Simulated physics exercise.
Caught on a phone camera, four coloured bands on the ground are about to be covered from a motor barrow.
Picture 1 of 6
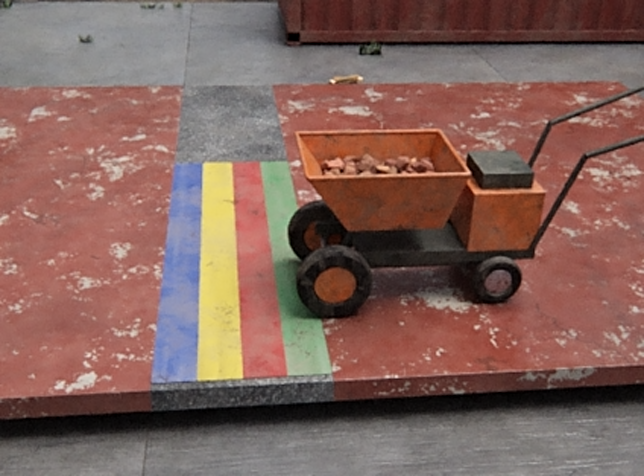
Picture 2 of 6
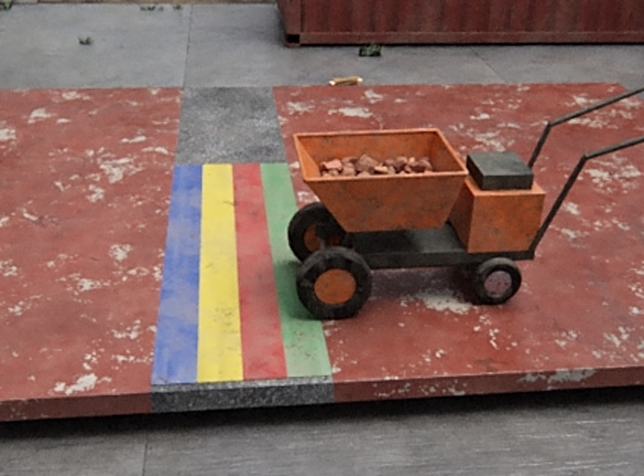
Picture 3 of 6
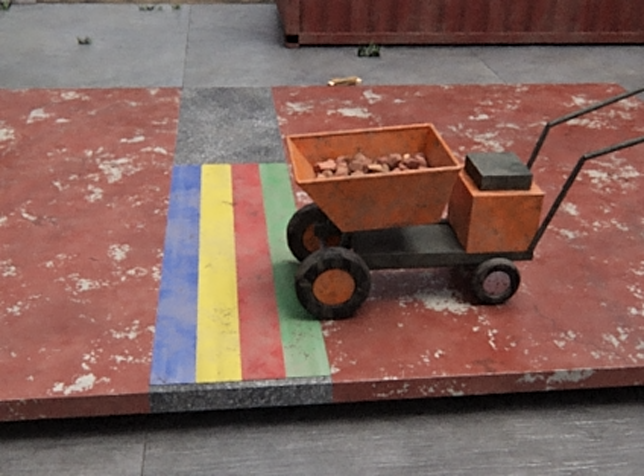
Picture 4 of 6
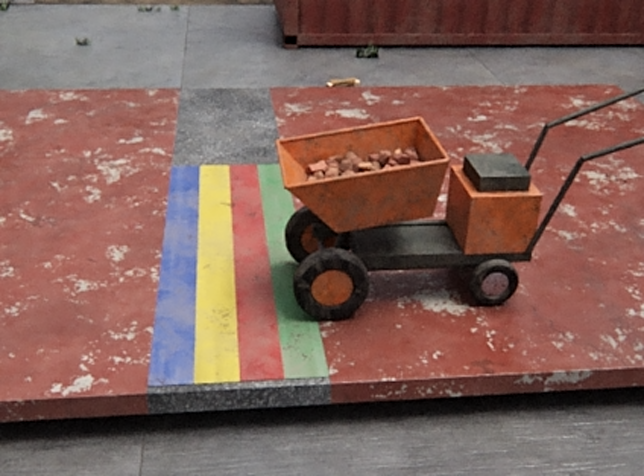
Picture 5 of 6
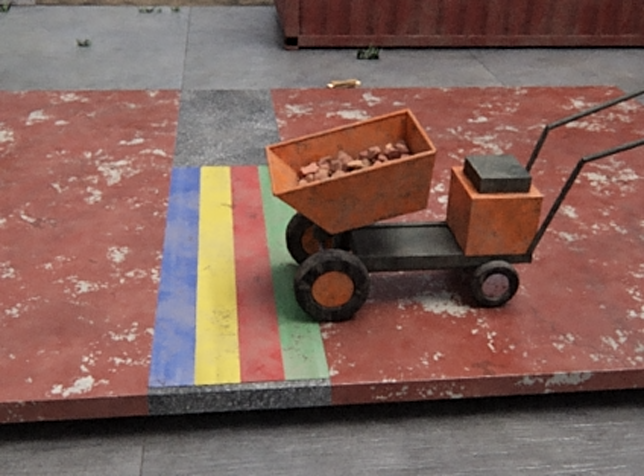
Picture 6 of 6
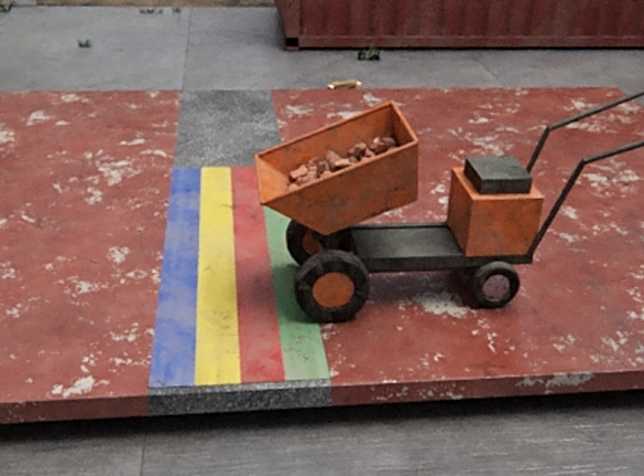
Paved yard with a red platform, an orange motor barrow's rubble-filled skip tilting gradually leftward beside four coloured bands, wheels staying still.
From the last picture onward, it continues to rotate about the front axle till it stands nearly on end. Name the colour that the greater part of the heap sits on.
Blue.
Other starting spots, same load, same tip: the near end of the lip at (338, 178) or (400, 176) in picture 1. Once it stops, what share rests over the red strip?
Try 1: 0 %. Try 2: 30 %.
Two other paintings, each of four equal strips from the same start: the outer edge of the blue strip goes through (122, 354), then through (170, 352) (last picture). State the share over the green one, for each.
Shares: About 0 per cent; about 0 per cent.
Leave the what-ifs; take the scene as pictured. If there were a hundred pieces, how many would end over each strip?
Green strip near 0; red strip near 0; yellow strip near 15; blue strip near 45.
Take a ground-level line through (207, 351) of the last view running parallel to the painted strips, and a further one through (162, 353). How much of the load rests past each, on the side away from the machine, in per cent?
Estimate, first then second: 80 %, 30 %.
Shortly afterwards, skip tipped steeply; the whole lot in the skip.
Next, skip tipped right over; the bulk in the skip; a little over the yellow strip; near a quarter over the blue strip; only a few off the paint.
Some moments later, skip tipped right over; near a quarter in the skip; a little over the yellow strip; near half over the blue strip; near a quarter off the paint.
In the end, skip tipped right over; near a quarter in the skip; none at all over the green strip; none at all over the red strip; a little over the yellow strip; near half over the blue strip; near a quarter off the paint.
